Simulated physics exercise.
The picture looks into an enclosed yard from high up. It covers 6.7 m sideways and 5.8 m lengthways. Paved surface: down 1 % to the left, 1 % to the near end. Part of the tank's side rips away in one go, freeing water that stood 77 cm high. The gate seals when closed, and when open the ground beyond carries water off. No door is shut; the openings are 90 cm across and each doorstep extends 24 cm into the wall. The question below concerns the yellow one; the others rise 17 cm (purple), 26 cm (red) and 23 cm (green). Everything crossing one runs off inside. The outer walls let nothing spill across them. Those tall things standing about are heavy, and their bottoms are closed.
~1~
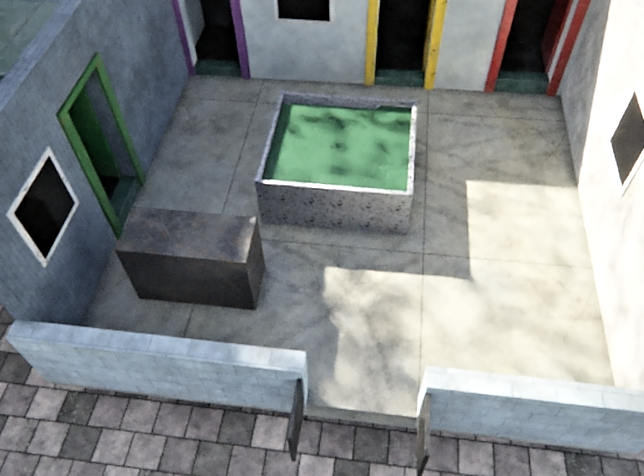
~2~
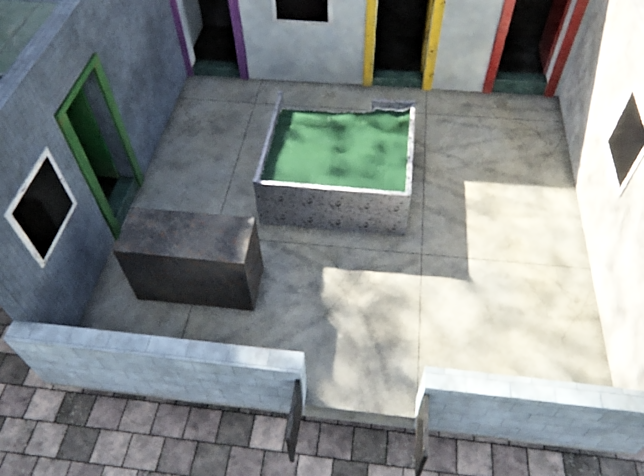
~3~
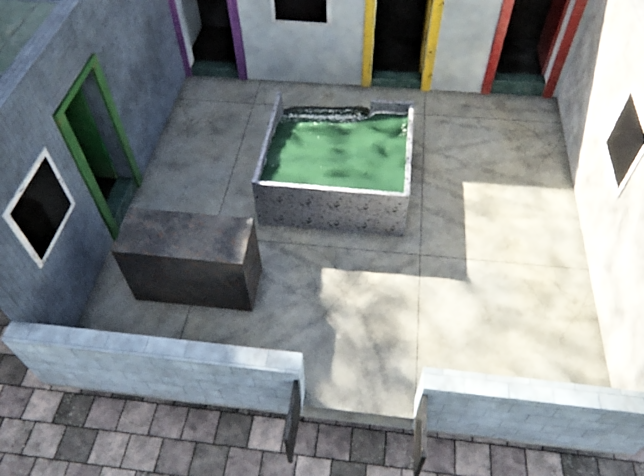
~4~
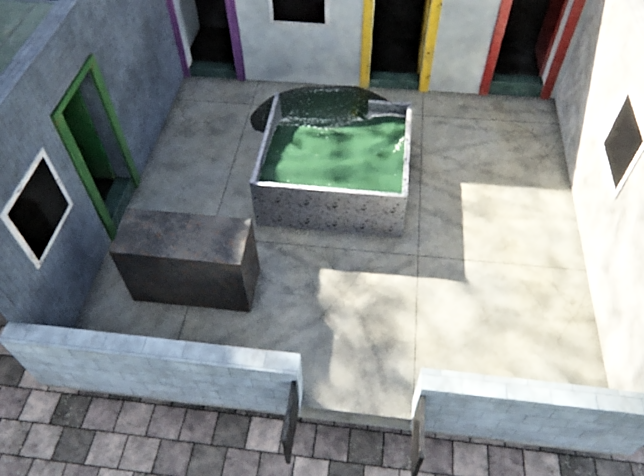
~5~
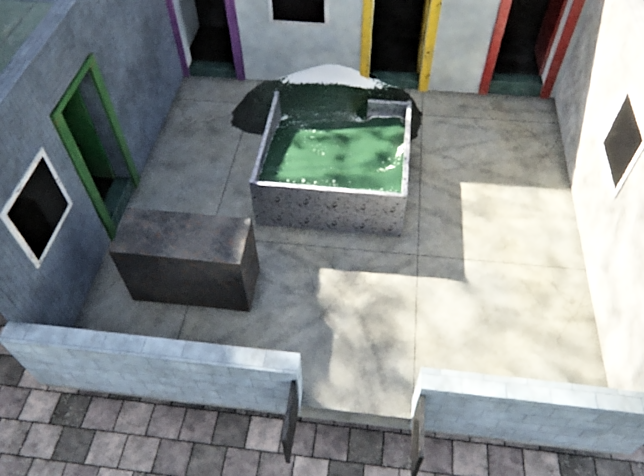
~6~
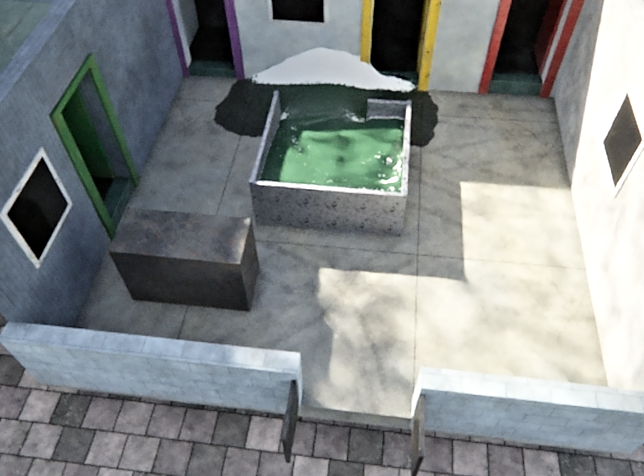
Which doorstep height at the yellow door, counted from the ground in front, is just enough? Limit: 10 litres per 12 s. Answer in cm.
A height of roughly 31 cm is just enough.
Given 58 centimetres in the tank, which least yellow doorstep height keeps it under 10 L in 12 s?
The step needs to be some 21 cm.
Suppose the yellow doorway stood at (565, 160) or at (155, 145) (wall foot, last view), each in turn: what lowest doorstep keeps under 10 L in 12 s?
In turn: Roughly 15 cm, roughly 14.5 cm.
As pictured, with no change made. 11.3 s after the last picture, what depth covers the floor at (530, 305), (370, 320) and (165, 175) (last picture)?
About 8, 8 and 4 cm respectively.
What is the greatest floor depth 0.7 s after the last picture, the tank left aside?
Up to some 52 centimetres, I'd say.
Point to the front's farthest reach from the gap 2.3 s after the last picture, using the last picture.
Around (71, 333).
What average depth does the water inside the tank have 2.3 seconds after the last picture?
The mean depth is roughly 25 cm.
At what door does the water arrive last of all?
Green.
Then, 0.7 s after the last picture water covers 15 % of the floor, deepest (52 cm) near (326, 97); 29 cm at the yellow door, 21 litres in over its 17 cm doorstep.
Then, 2.3 s after the last picture water covers 50 % of the floor, deepest (36 cm) near (194, 76); 18 cm at the yellow door, 70 litres in over its 17 cm doorstep.
Then, 11.3 s after the last picture water covers 100 % of the floor, deepest (14 cm) near (214, 376); 3 cm at the yellow door, 73 litres in over its 17 cm doorstep.
At the yellow door as built, the water peaked near 30 cm, 0.5 s after the last picture.
With a doorstep of 28 cm, 17 litres would have come in within the 12 s; with 39 cm, 0 litres. So under 10 litres takes about 31 cm.
